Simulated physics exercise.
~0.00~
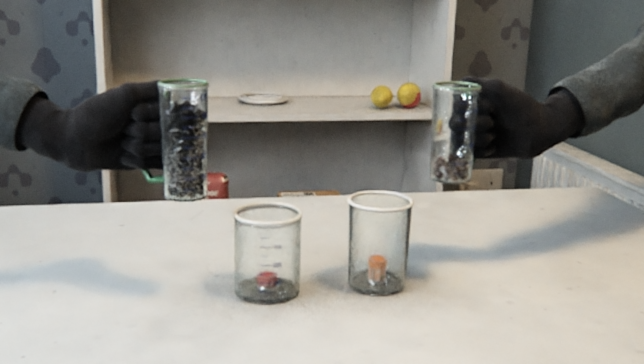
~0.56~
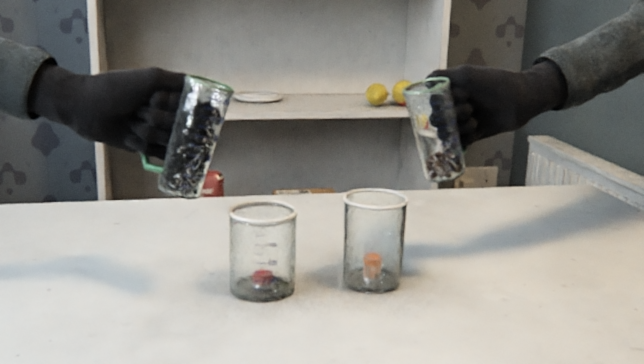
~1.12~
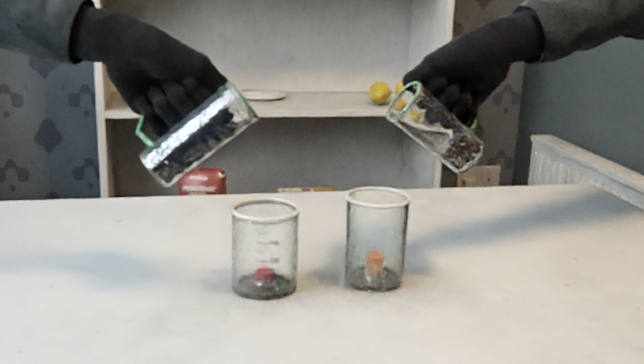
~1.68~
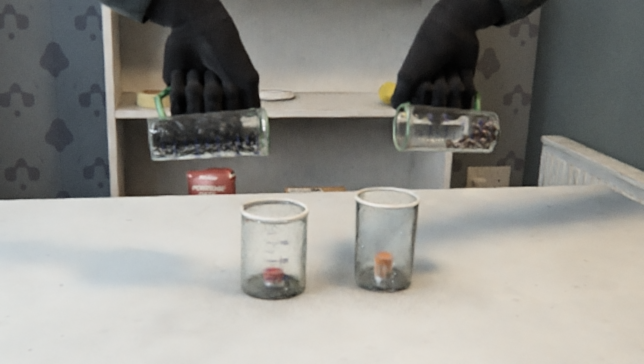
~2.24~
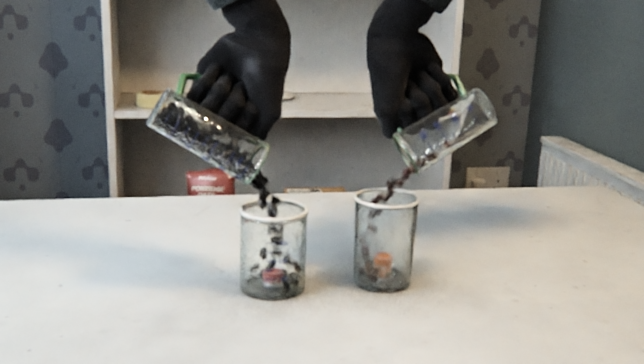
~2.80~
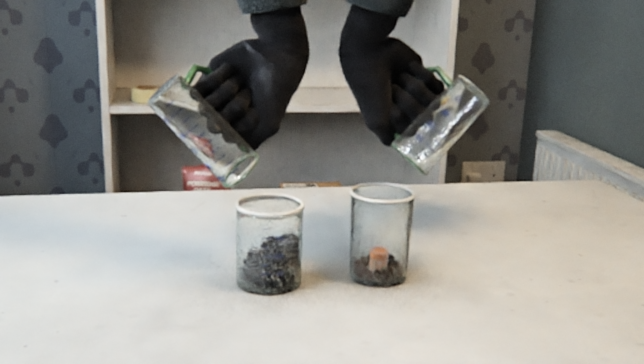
Two dark-gloved hands tipped clear cups of loose, dark bits over a pair of glass containers, emptying both around the small upright things inside, until the left one was buried in a half-full beaker while the right one still stuck out.
